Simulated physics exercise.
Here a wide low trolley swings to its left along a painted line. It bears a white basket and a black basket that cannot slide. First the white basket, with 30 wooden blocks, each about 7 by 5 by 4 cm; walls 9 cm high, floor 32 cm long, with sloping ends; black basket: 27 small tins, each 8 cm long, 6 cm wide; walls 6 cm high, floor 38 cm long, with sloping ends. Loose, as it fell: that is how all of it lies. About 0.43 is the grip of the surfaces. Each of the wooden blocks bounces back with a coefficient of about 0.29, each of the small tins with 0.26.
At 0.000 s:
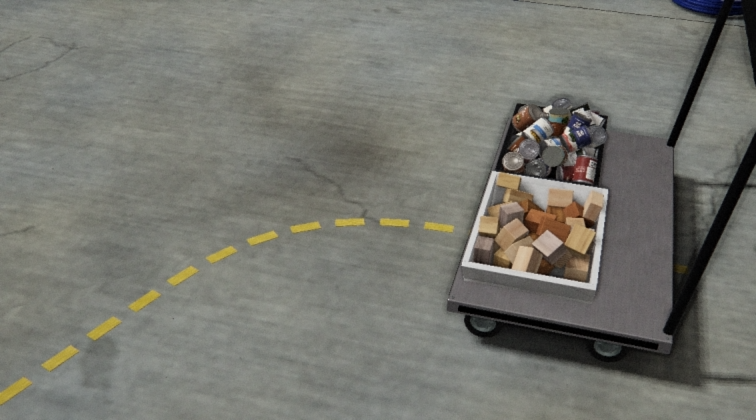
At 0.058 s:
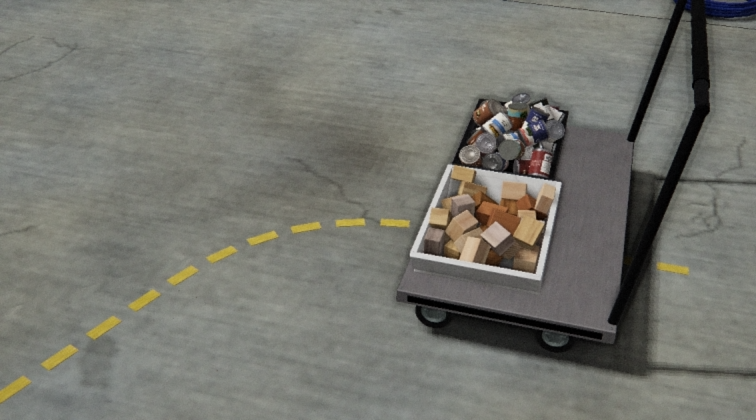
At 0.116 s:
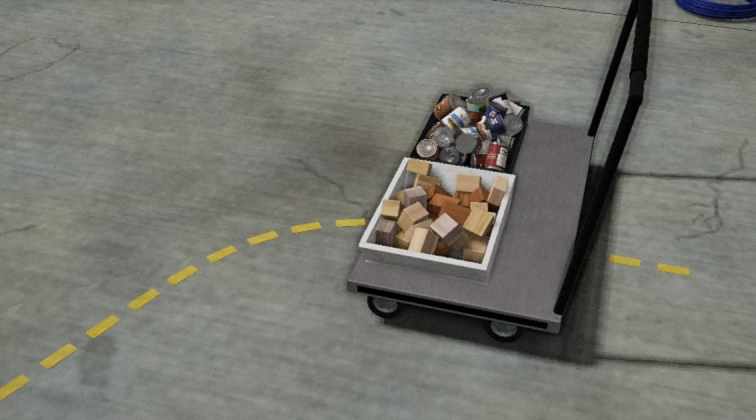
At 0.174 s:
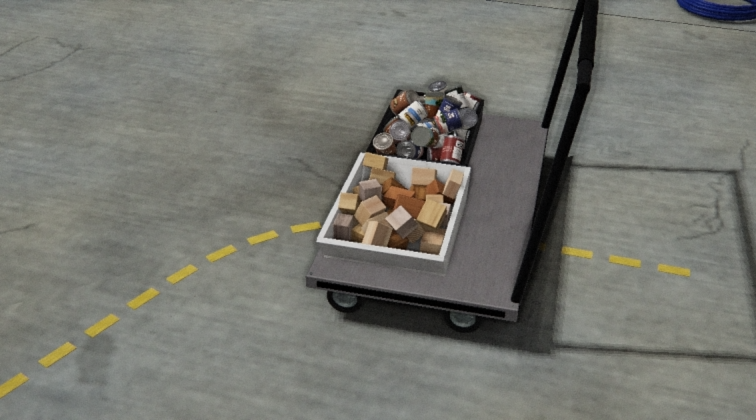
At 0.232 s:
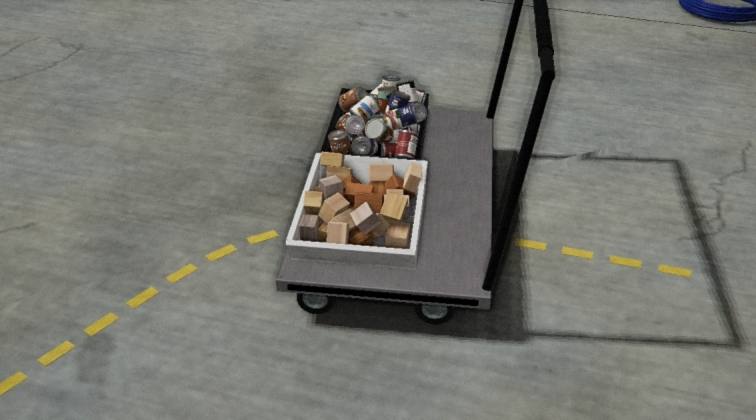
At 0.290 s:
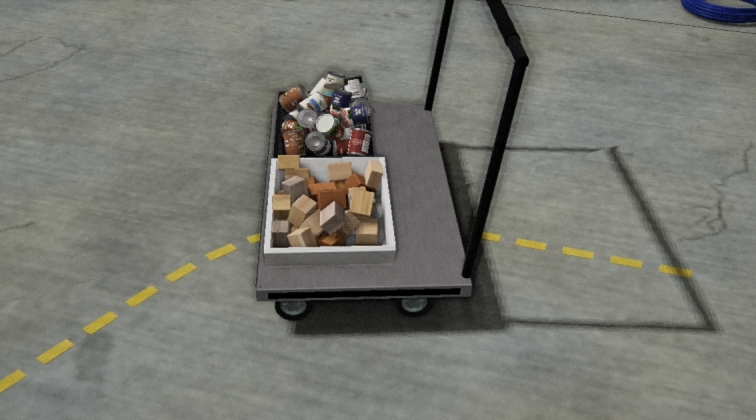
Flat trolley carrying a white basket of wooden blocks and a black basket of tins, rolling left along a dashed yellow line and turning.
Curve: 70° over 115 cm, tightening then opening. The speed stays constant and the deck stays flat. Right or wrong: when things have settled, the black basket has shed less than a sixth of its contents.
Wrong.
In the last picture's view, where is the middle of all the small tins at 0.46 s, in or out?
Somewhere around pixel (160, 145).
After 0.36 s, the white basket has all 30 and the black basket has all 27.
After 0.46 s, the white basket has all 30 and the black basket is down by 1 of 27.
After 0.61 s, the white basket has all 30 and the black basket is down by 5 of 27.
Final count (at 1.07 s), the white basket has all 30 and the black basket is down by 8 of 27. Asked share, 8 of 27, 30 per cent.
